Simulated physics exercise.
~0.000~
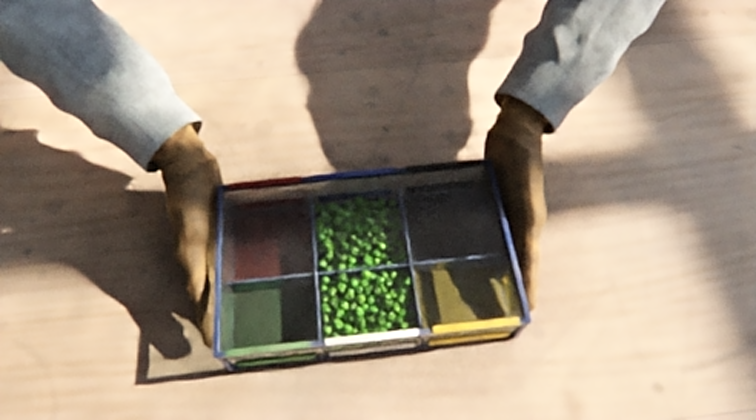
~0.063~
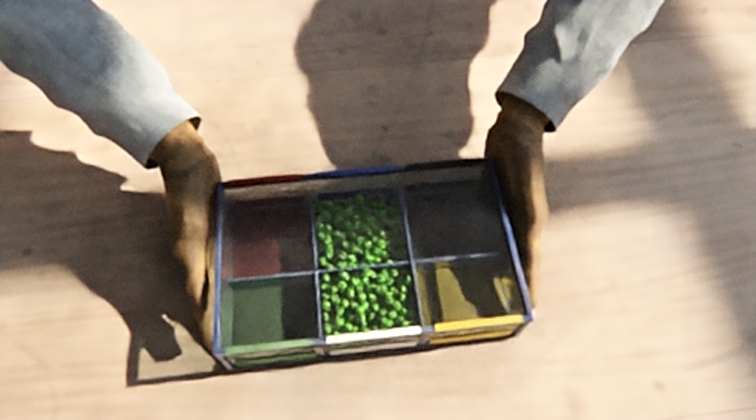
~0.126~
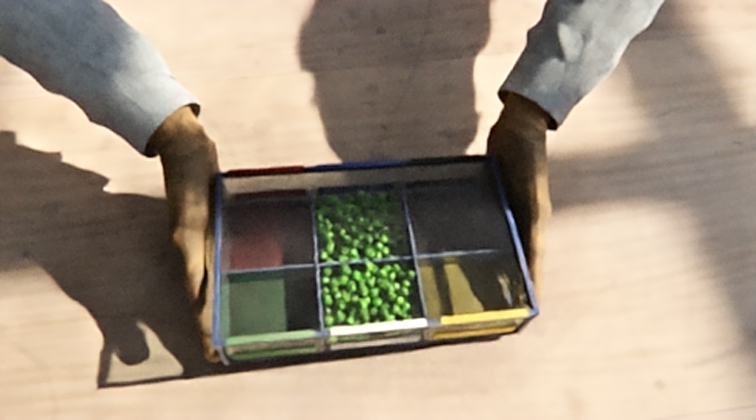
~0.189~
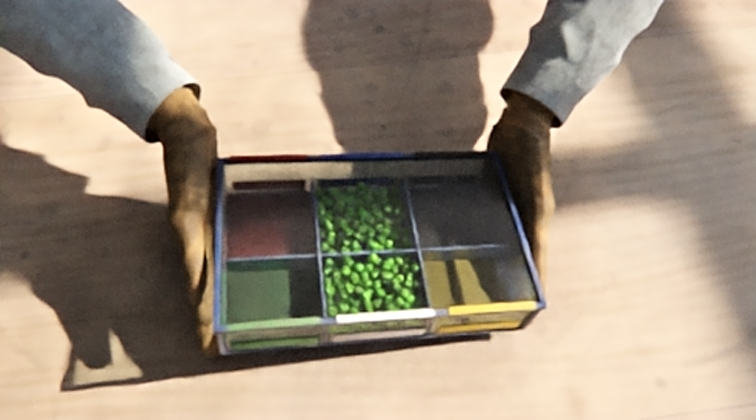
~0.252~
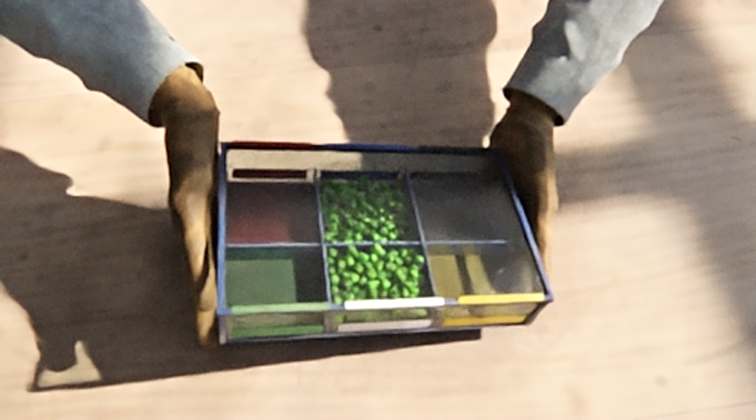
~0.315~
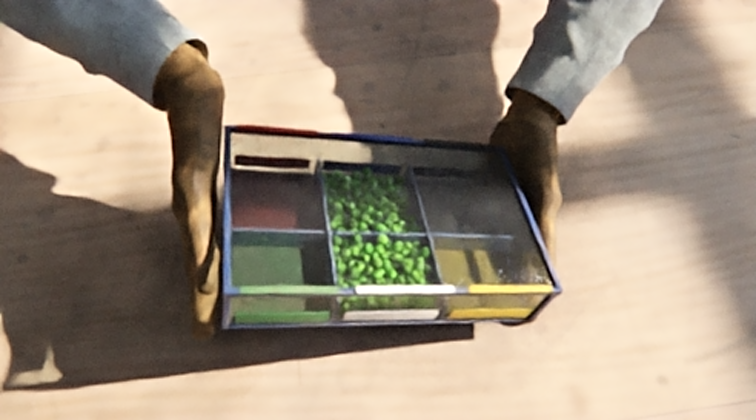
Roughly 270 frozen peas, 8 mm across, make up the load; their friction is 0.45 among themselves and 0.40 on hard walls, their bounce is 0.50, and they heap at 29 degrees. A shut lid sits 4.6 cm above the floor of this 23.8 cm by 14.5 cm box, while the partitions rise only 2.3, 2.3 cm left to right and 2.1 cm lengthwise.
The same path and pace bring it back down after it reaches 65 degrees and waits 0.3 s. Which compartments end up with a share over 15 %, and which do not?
Red compartment: Does not qualify; blue compartment: Qualifies; green compartment: Does not qualify; yellow compartment: Does not qualify; white compartment: Qualifies; black compartment: Qualifies.
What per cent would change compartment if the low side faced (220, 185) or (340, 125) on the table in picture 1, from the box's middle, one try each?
That would be close to 20 per cent, then close to 25 per cent.
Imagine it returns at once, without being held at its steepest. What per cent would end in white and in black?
You'd end up with white at 40 per cent and black at 20 per cent.
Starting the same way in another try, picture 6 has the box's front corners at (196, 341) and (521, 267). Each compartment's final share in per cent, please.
Final shares: Red 25%, blue 40%, green 0%, yellow 0%, white 35%, black 0%.
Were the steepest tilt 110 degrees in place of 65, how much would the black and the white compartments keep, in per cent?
You'd find black with 85 % and white with 0 %.
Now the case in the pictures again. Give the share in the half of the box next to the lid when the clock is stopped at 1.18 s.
Close to 10 in a hundred.
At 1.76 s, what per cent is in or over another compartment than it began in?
Around 25 percent.
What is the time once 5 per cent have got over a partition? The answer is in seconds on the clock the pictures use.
0.95 s, roughly.
Then, at 1.18 s, tilt 65 degrees; blue 40 %, white 40 %, black 15 %.
After 1.76 s, tilt 32 degrees; blue 40 %, yellow 5 %, white 35 %, black 20 %.
After 2.40 s, tilt 0 degrees; blue 40 %, yellow 5 %, white 35 %, black 20 %.
In the end, at 2.8 s, red 0 %, blue 40 %, green 0 %, yellow 5 %, white 35 %, black 20 %.
